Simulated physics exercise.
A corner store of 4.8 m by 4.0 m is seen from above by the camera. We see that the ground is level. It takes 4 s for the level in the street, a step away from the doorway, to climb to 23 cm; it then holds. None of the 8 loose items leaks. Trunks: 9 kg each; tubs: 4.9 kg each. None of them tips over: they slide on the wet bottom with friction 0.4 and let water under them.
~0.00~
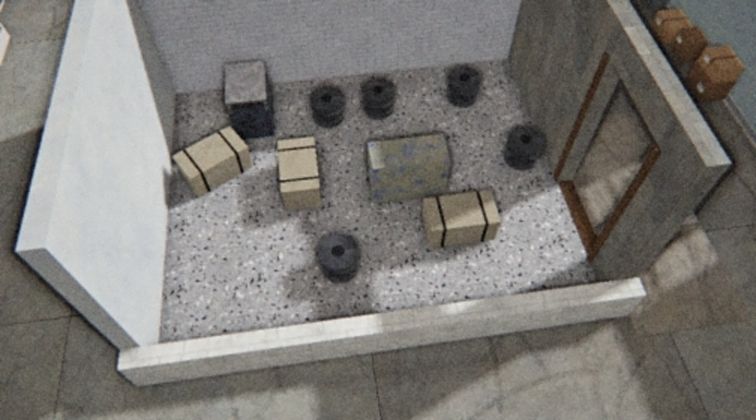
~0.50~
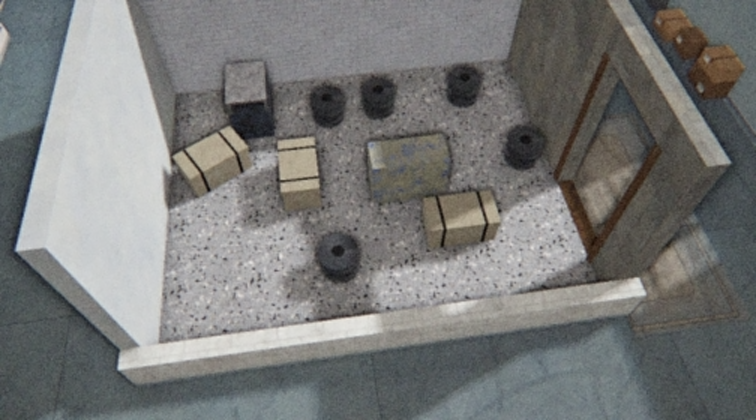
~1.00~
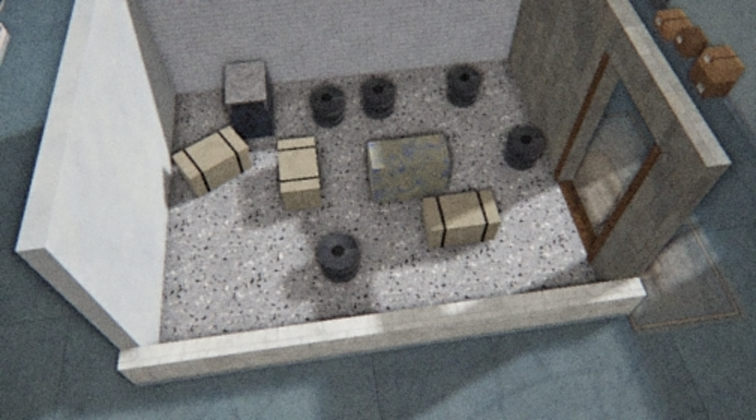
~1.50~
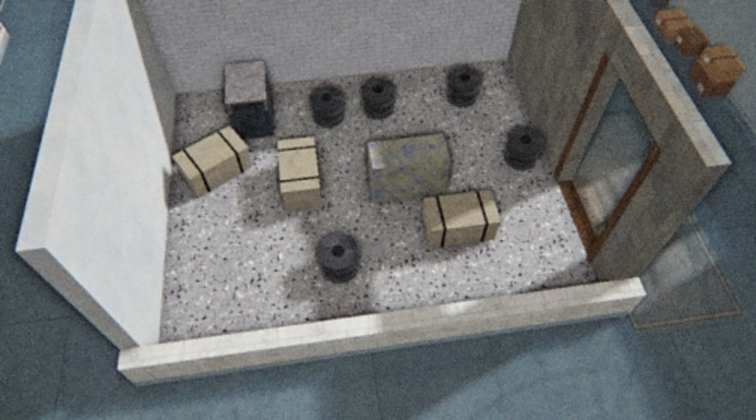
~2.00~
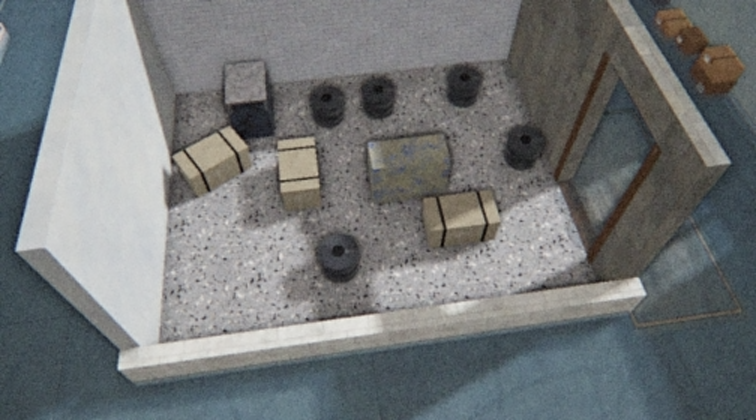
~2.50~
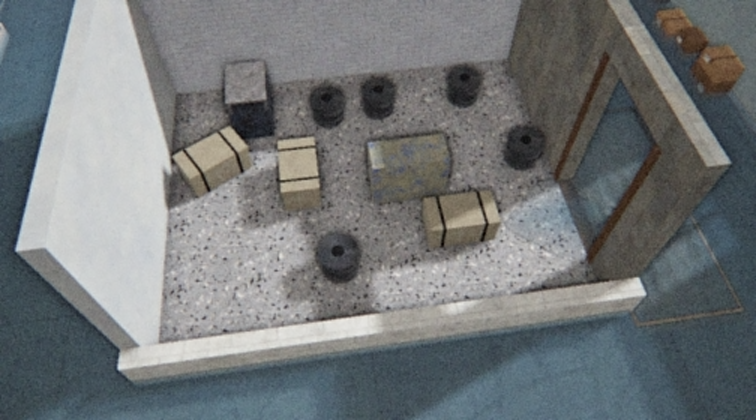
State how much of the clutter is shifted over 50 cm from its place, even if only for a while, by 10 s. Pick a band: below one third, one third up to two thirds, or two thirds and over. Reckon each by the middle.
The share is one third up to two thirds.
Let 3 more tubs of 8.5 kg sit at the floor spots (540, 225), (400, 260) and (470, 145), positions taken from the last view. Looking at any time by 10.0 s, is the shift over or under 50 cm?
In turn: Over, over, under.
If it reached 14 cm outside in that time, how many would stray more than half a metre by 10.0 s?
Under that setup the answer is 2.
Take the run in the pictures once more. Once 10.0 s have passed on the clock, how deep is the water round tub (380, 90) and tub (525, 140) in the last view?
Around 8 cm and 3 cm.
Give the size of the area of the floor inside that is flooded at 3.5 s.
Roughly 3.0 m2.
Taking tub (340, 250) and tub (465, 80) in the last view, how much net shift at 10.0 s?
200 cm and 0 cm respectively.
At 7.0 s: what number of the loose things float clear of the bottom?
I count 3.
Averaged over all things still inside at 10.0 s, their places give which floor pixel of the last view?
That lands at roughly (320, 144).
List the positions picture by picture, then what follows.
In the first frame, a trunk at (462, 210), on the bottom; a trunk at (298, 164) rests on the ground; 0.0 m2 under water; 0 of 8 have shifted.
In the second frame, a trunk at (462, 210) rests on the ground; a trunk at (298, 164), on the bottom; 0.0 m2 under water; 0 of 8 have shifted.
In the third frame, a trunk at (462, 210) rests on the ground; a trunk at (298, 164), on the bottom; 0.0 m2 under water; 0 of 8 have shifted.
In the fourth frame, a trunk at (462, 210), on the bottom; a trunk at (298, 164), on the bottom; water covers 0.0 m2; 0 of 8 have shifted.
In the fifth frame, a trunk at (462, 210) rests on the ground; a trunk at (298, 164) rests on the ground; 0.0 m2 under water; 0 of 8 have shifted.
In the sixth frame, a trunk at (462, 210) rests on the ground; a trunk at (298, 164) rests on the ground; 0.6 m2 under water; 0 of 8 have shifted.
After 3.5 s 0 of 8 are over 50 cm from their spots; 0 afloat.
After 4.5 s 1 of 8 are over 50 cm from their spots; 1 afloat.
After 7.0 s 2 of 8 are over 50 cm from their spots; 3 afloat.
After 10.0 s 3 of 8 are over 50 cm from their spots, and 3 have been at some point; 7 afloat.
